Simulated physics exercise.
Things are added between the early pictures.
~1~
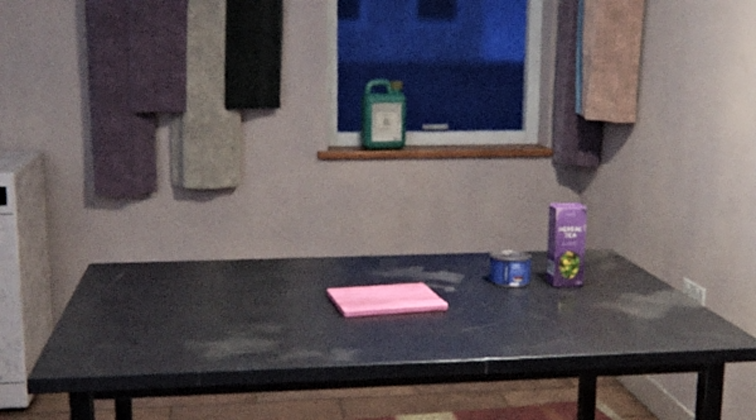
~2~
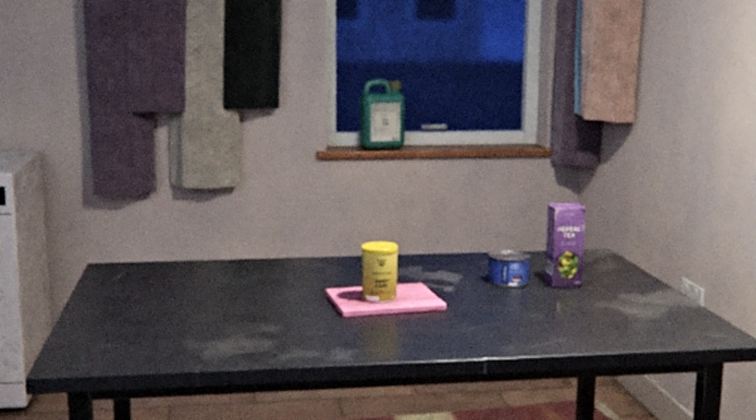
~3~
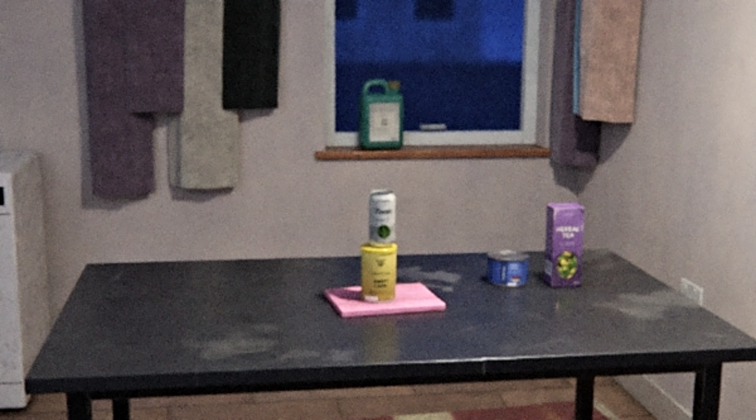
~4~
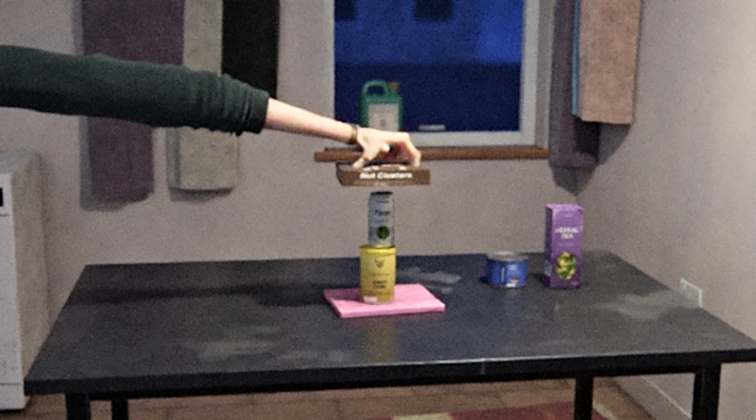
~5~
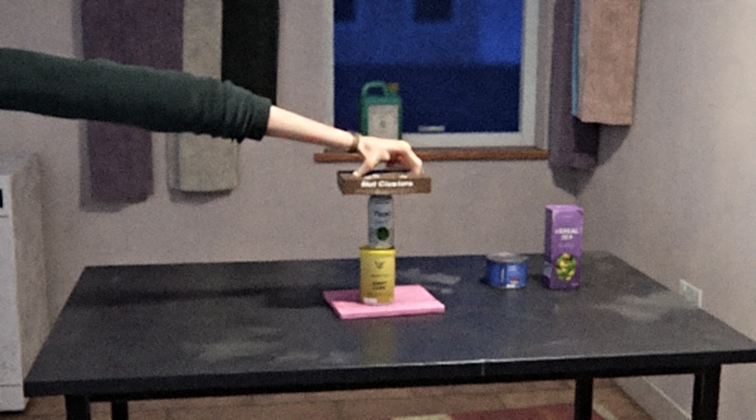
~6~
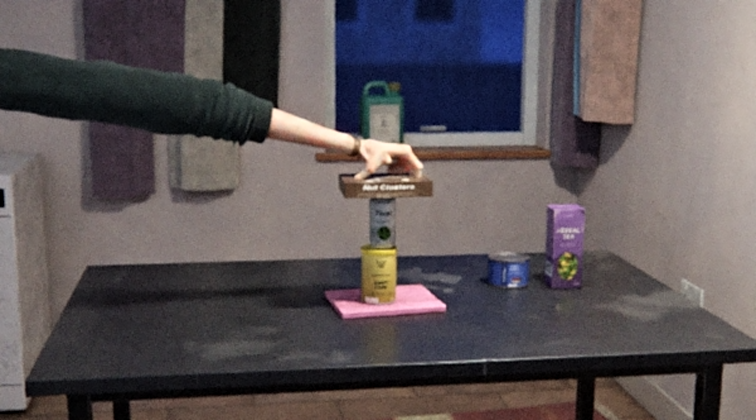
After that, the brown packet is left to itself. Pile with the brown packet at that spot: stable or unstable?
Stable.
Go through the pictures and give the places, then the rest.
In the first frame, the last thing is not in view yet; purple carton (566, 245).
In the second frame, the last thing is not in view yet; pink board (384, 299).
In the third frame, the last thing is not in view yet; blue tub (508, 269).
The fourth frame shows on its way; brown packet (382, 174); white can (381, 220).
The fifth frame shows on its way; brown packet (383, 182); yellow tin (377, 274).
The sixth frame shows in place under the hand; brown packet (385, 185); purple carton (564, 246).
Then, 0.90 s past the last view, things are still on the move.
Then, 2.00 s past the last view, nothing moves.
Finally, all 6 still in place. Final places as the last picture's camera would see them, brown packet near (385, 186). The pile stays up.
